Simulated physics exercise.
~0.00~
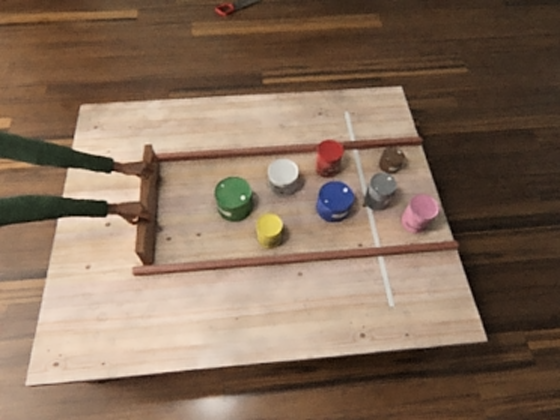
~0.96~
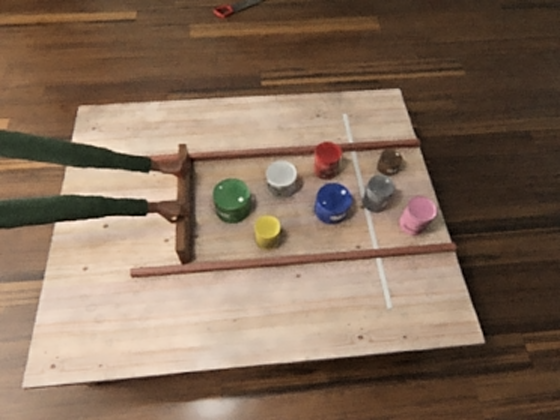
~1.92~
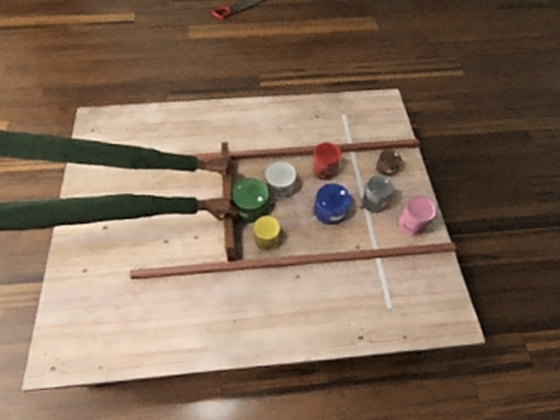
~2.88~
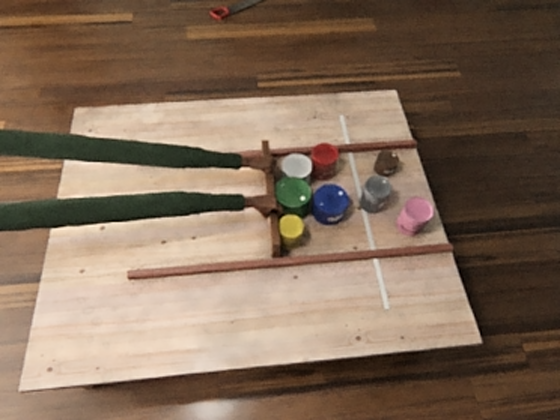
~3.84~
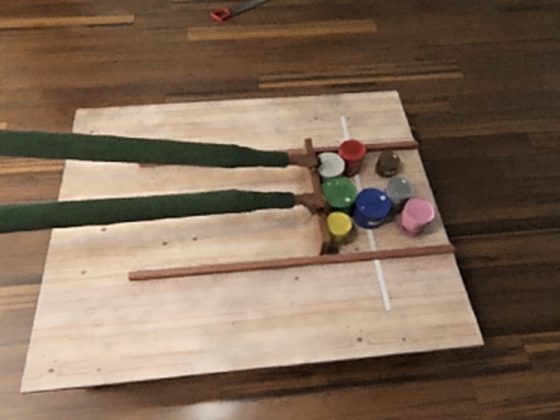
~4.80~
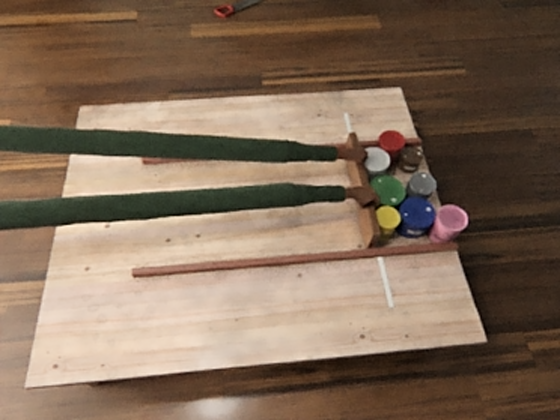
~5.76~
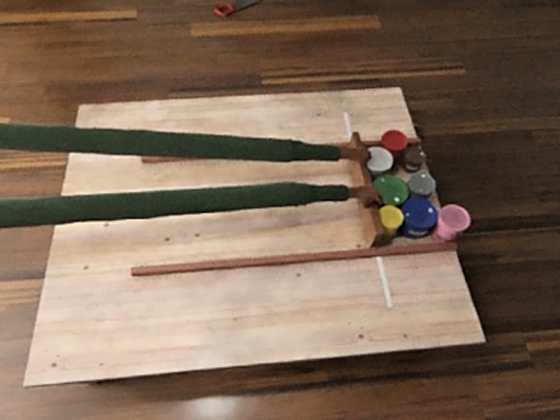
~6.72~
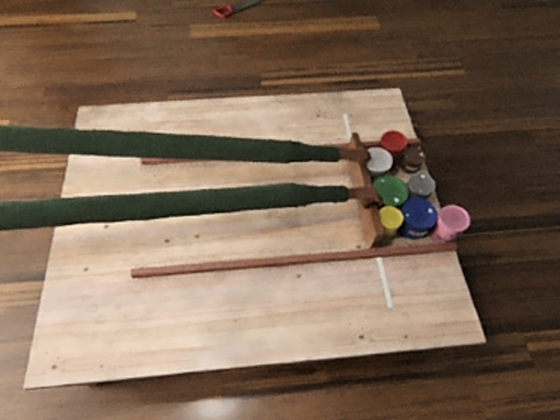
In the video, two green-sleeved arms push an upright wooden plank rightward between two battens on a low platform, gathering colourful tubs and sliding them past a pale tape line. The plank stops with the tubs bunched at the right edge, the pink one overhanging, and none fall.
